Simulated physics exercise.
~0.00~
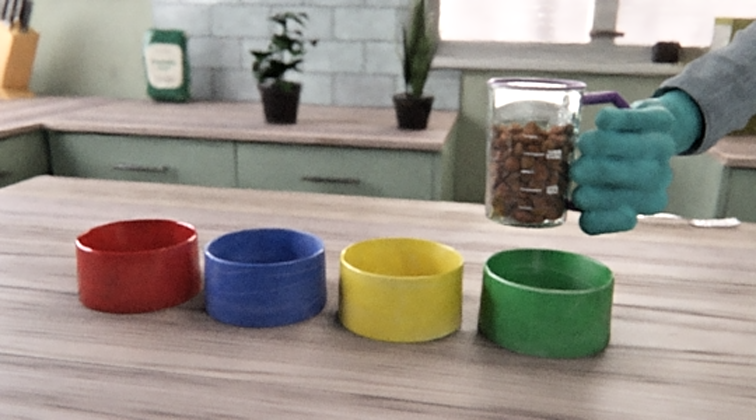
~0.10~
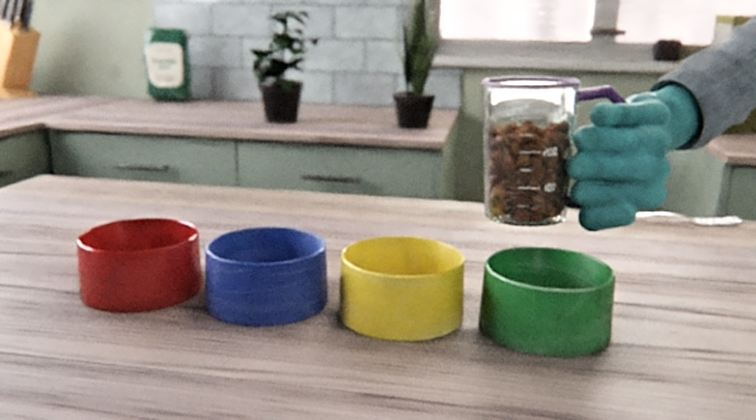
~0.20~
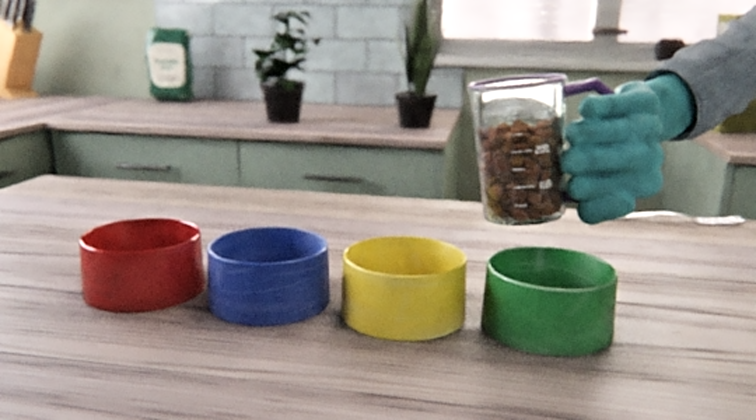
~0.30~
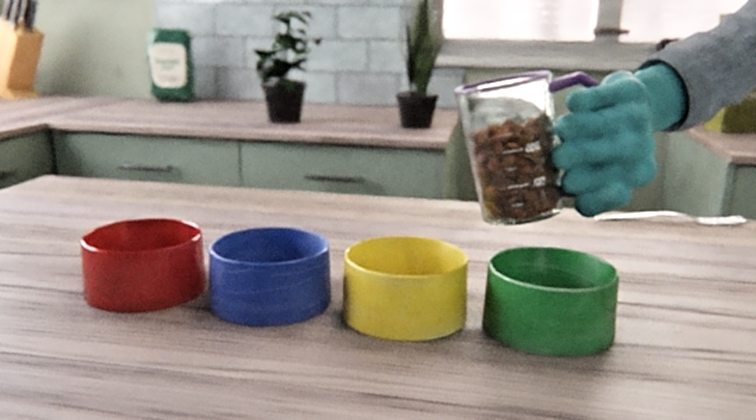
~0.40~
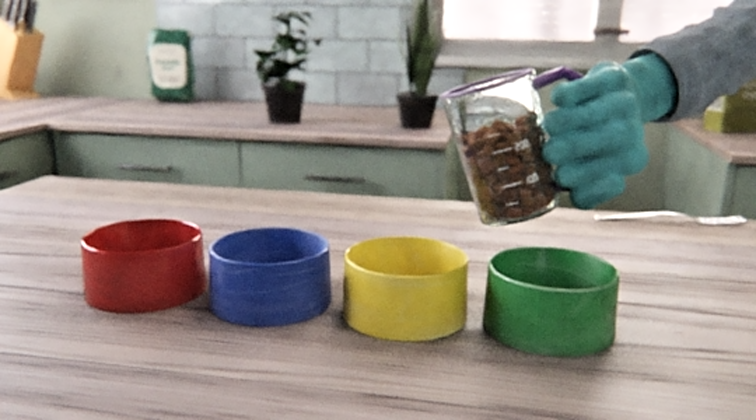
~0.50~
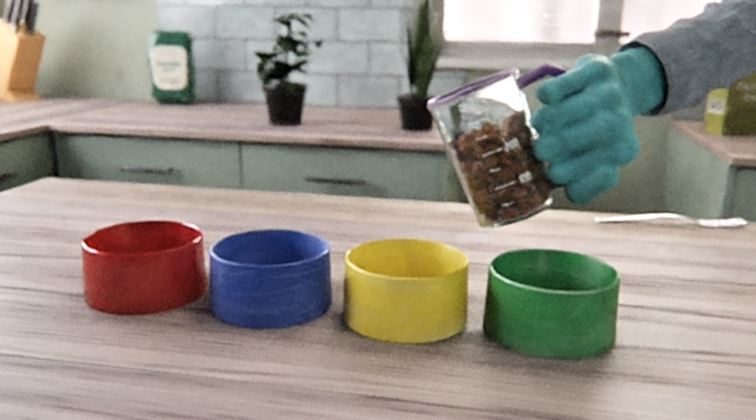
A gloved teal hand, its arm in a grey sleeve, holds a clear cup of brown kibble by its purple handle above the green dish, moves it slightly left and tilts its rim steadily leftward. Red, blue, yellow and green dishes stand left to right on a wooden table, the pieces staying inside the cup. Behind, seen from slightly above, a kitchen shows green cabinets and two potted plants.
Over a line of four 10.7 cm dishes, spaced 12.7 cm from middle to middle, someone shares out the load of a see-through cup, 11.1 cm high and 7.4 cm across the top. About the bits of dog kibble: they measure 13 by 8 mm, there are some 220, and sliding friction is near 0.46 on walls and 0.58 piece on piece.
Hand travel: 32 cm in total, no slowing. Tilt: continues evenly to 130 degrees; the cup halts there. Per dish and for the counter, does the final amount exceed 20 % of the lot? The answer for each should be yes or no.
Red dish - no, blue dish - yes, green dish - no, yellow dish - no, counter - no.
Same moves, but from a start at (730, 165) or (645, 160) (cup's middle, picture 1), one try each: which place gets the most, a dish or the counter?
The winner: Yellow; yellow.
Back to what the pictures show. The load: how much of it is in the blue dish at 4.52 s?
Around 100 in a hundred by then.
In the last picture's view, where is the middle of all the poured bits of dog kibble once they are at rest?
Est. centre at rest: (259, 278) px.
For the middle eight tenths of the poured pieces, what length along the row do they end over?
I'd put it at close to 6 cm.
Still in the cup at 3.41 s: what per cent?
It works out to about 0 per cent of the load.
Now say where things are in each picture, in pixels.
In the first picture, cup at (531, 152), tilt 0 degrees, lip at (490, 82), moved 0.0 cm; middle of the pieces at (524, 172); green dish at (548, 269); yellow dish at (402, 257); blue dish at (265, 246); red dish at (138, 236).
In the second picture, cup at (528, 150), tilt 2 degrees, lip at (484, 82), moved 0.3 cm; middle of the pieces at (522, 171).
In the third picture, cup at (520, 149), tilt 7 degrees, lip at (470, 86), moved 1.1 cm; middle of the pieces at (517, 170).
In the fourth picture, cup at (512, 149), tilt 13 degrees, lip at (457, 91), moved 1.8 cm; middle of the pieces at (511, 170).
In the fifth picture, cup at (503, 149), tilt 18 degrees, lip at (442, 96), moved 2.6 cm; middle of the pieces at (504, 170).
In the sixth picture, cup at (495, 150), tilt 23 degrees, lip at (429, 104), moved 3.4 cm; middle of the pieces at (497, 171); green dish at (553, 269); yellow dish at (407, 258); blue dish at (271, 247); red dish at (143, 237). The cup turns about 55 degrees a second and travels 8 cm a second.
After 2.24 s, tilt 116 degrees; cup holds 85 %, blue 10 %.
Then, at 3.41 s, tilt 130 degrees; cup holds 0 %, blue 100 %.
After 4.52 s, tilt 130 degrees; cup holds 0 %, blue 100 %.
At rest (4.8 s), red 0 %, blue 100 %, green 0 %, yellow 0 %, counter 0 %.
